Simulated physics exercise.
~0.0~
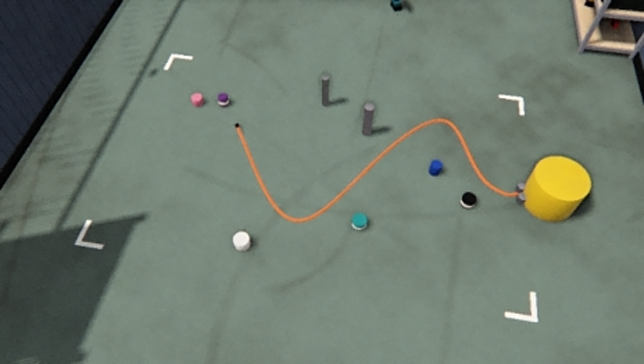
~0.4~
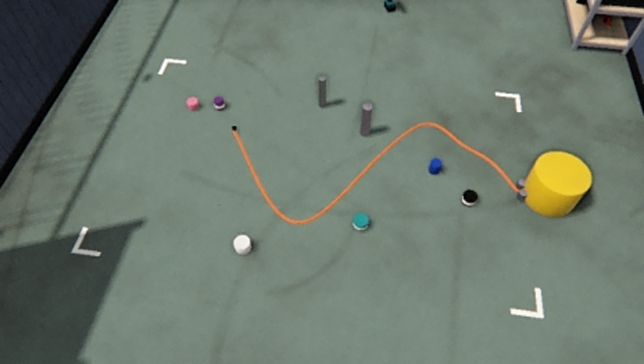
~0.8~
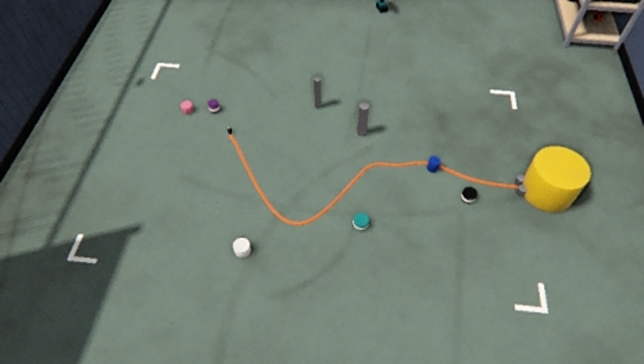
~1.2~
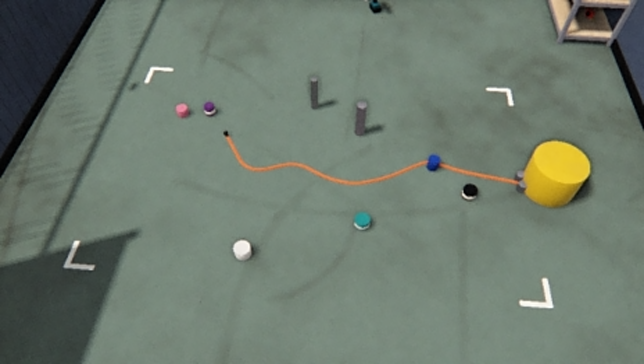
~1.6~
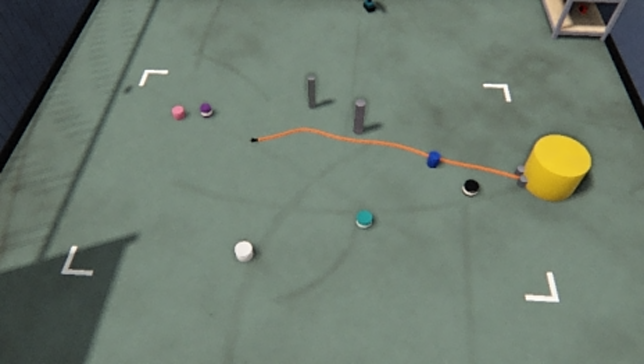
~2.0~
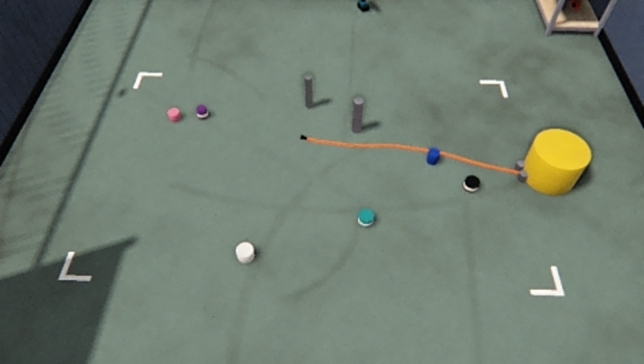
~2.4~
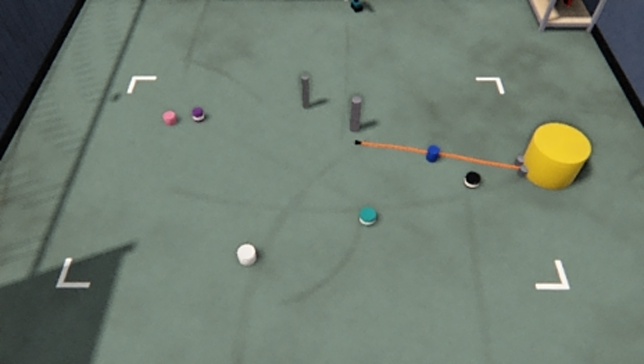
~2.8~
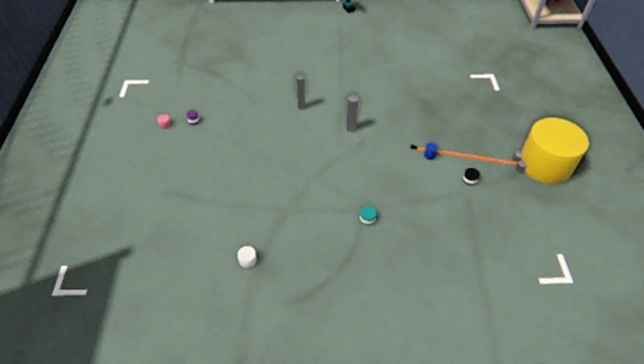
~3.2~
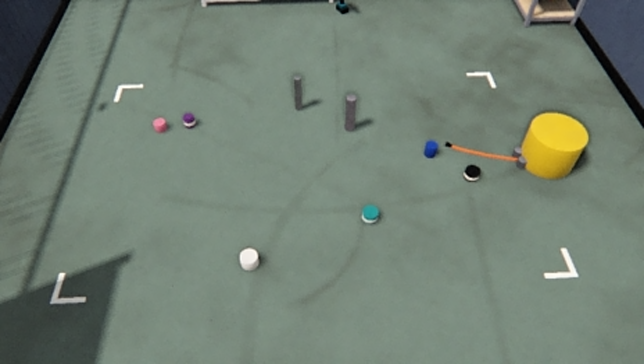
On a green workshop floor, an orange lead curves between two grey posts and several small containers, then straightens as a yellow reel draws it in, its free end sliding right past the nearly still blue tub until only a short length remains out beside the reel.
